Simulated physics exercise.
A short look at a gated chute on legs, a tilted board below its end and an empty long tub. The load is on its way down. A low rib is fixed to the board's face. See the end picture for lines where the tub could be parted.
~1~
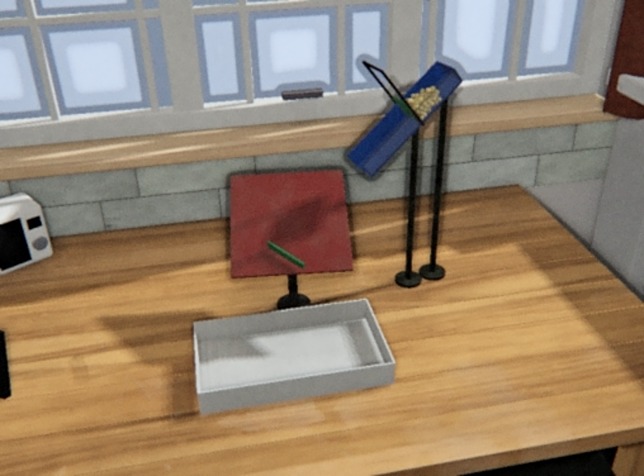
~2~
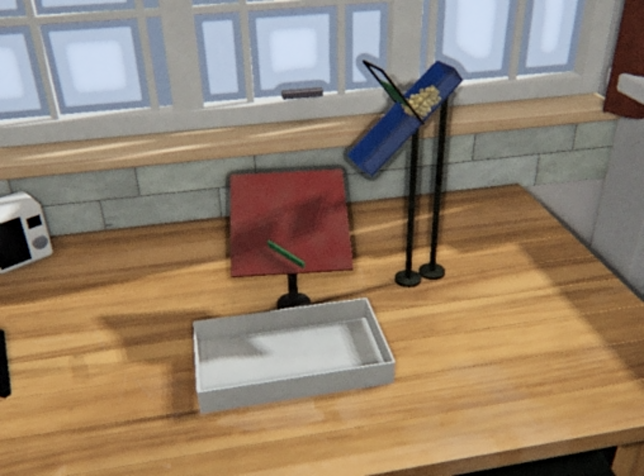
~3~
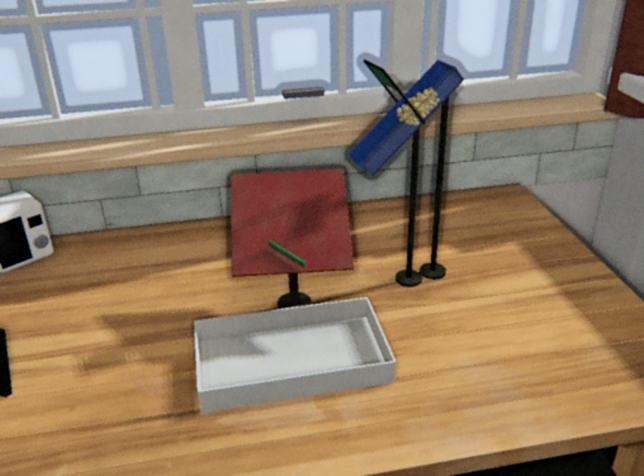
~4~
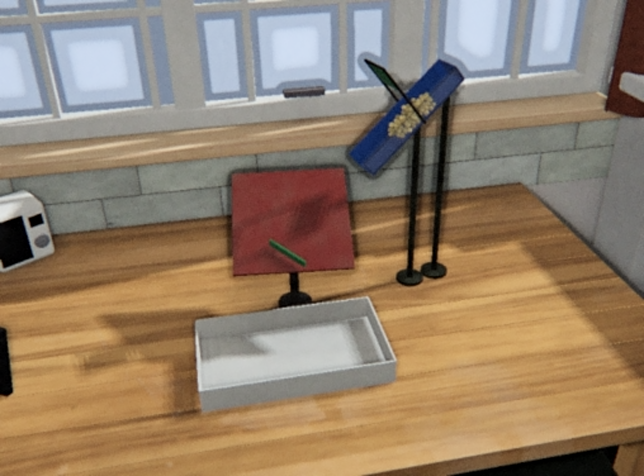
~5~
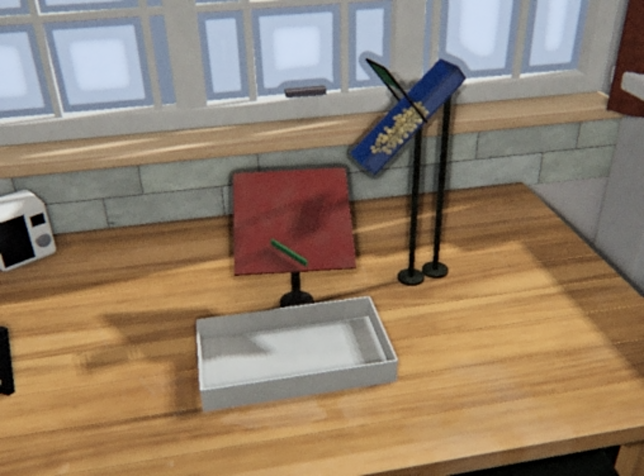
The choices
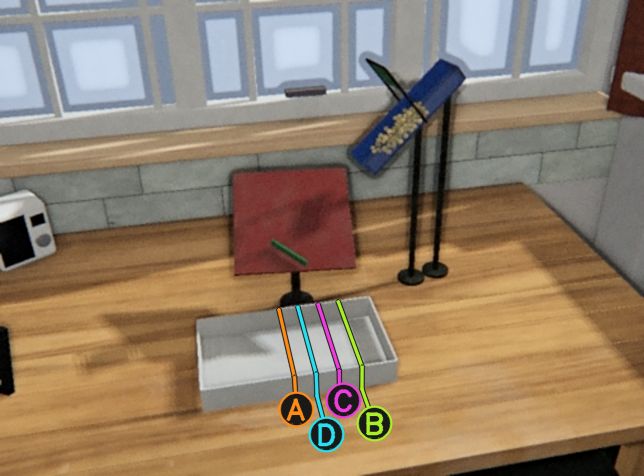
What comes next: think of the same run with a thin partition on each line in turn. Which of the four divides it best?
The best line is C.
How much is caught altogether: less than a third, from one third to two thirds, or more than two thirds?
More than two thirds.
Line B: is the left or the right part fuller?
The left side.
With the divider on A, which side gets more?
The right side.
On the marked copy, line A crosses the front rim at (294, 376); line B crosses the front rim at (361, 366); line C crosses the front rim at (339, 369); line D crosses the front rim at (315, 373).
For line A, of what is caught, a small part on the left of the divider, nearly all on the right.
For line B, of what is caught, nearly all on the left of the divider, a stray few on the right.
For line C, of what is caught, about a third on the left of the divider, about two thirds on the right.
For line D, of what is caught, a small part on the left of the divider, nearly all on the right.
